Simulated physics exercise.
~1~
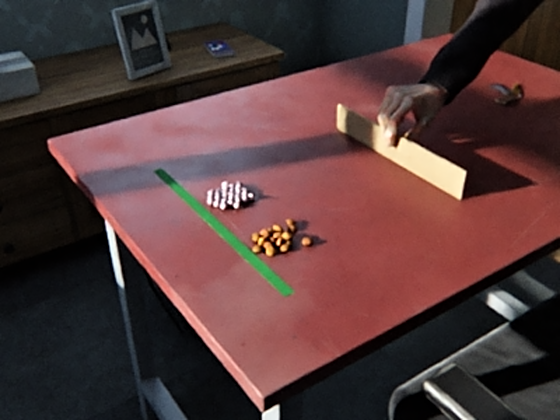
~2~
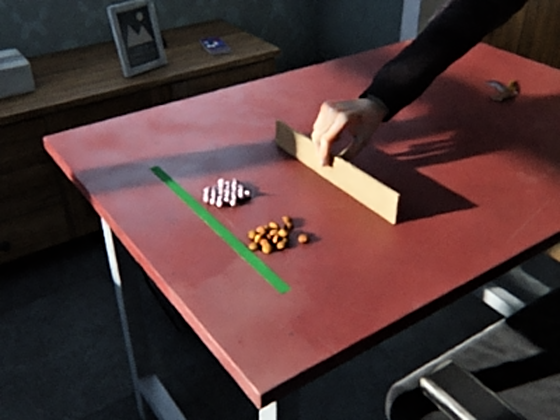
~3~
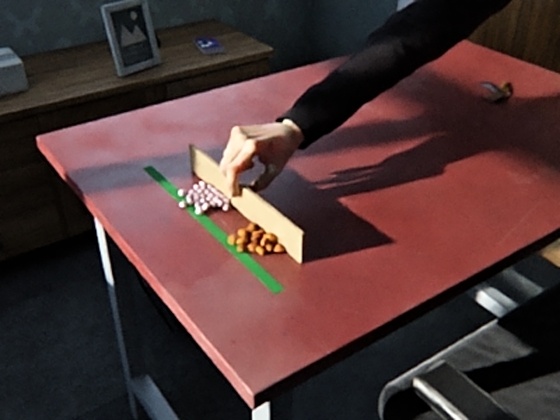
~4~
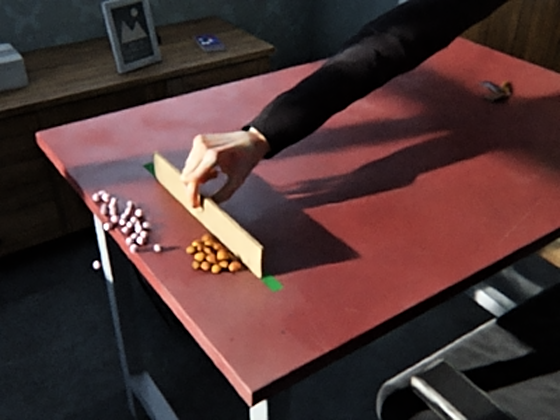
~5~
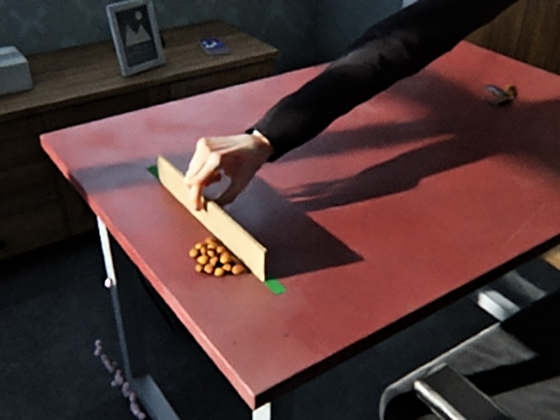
The footage shows a hand sliding an upright piece of card leftward across a red table, pushing a pinkish-white cluster and an orange-brown cluster before stopping at the green tape. The pale pieces spill over the table's edge and drop, while the orange-brown ones stay on top.
